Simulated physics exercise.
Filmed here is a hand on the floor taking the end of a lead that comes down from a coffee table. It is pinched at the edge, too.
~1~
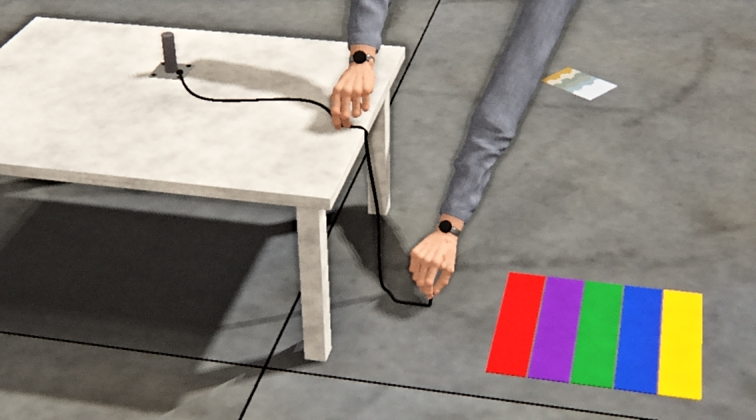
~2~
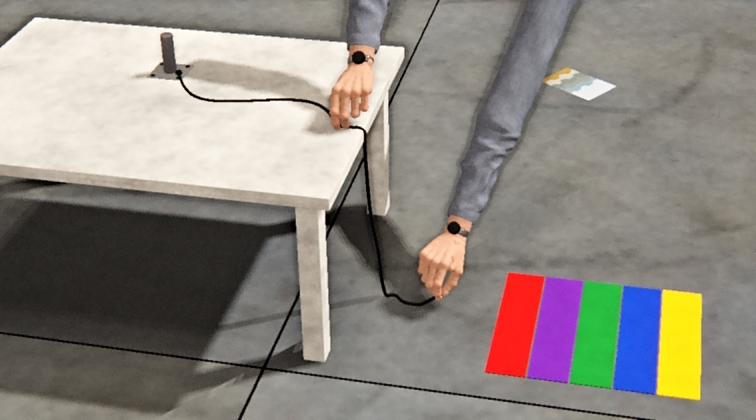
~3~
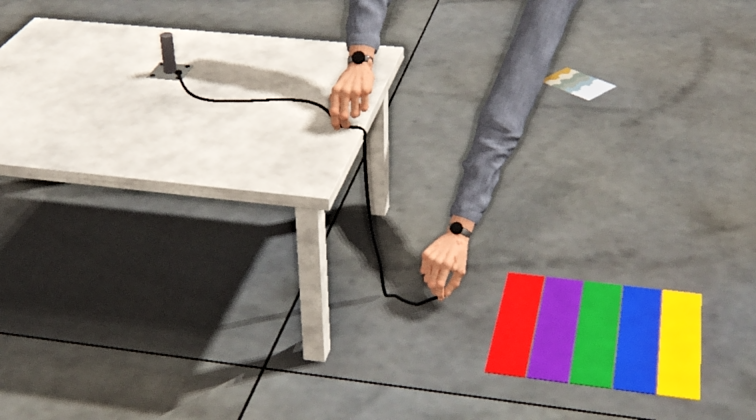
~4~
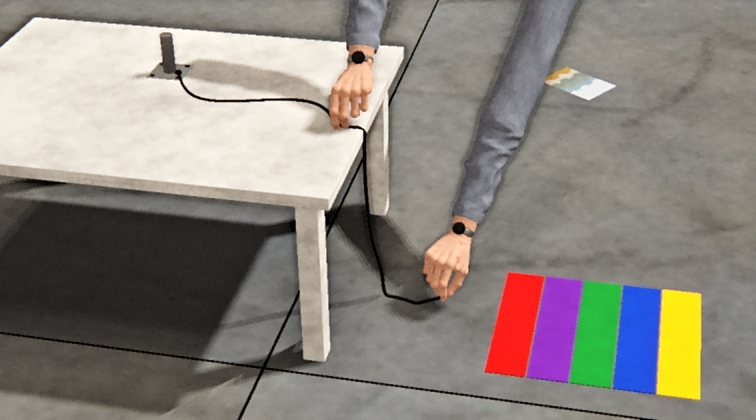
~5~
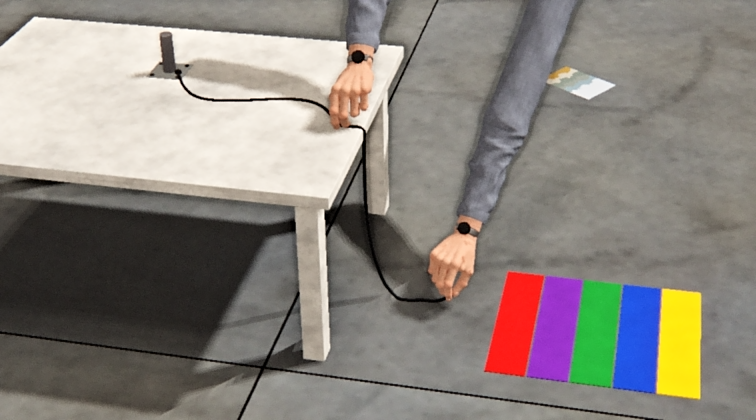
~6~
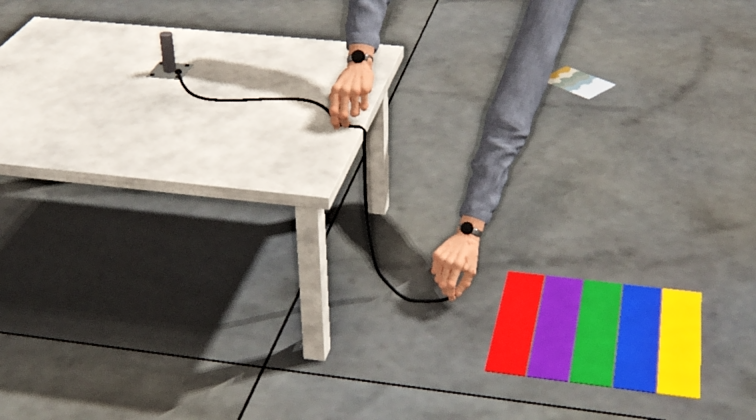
On a concrete floor beside a white table, one hand pinning a black cord at the edge, another drawing its end slightly right.
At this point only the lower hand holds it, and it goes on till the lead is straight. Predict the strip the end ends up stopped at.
The end ends up at the green strip.
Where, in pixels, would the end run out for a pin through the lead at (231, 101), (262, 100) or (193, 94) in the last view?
Approximately (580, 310), (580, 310) and (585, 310), respectively.
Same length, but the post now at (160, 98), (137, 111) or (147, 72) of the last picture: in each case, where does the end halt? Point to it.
(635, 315), (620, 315) and (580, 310), roughly.
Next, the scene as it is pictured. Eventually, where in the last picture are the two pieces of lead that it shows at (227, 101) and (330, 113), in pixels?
(260, 89), then (363, 112).
A little later, end near (526, 304); over red.
Next, end near (577, 310); over purple.
When it is tight, end near (608, 313); over green. The end stops over the green strip.
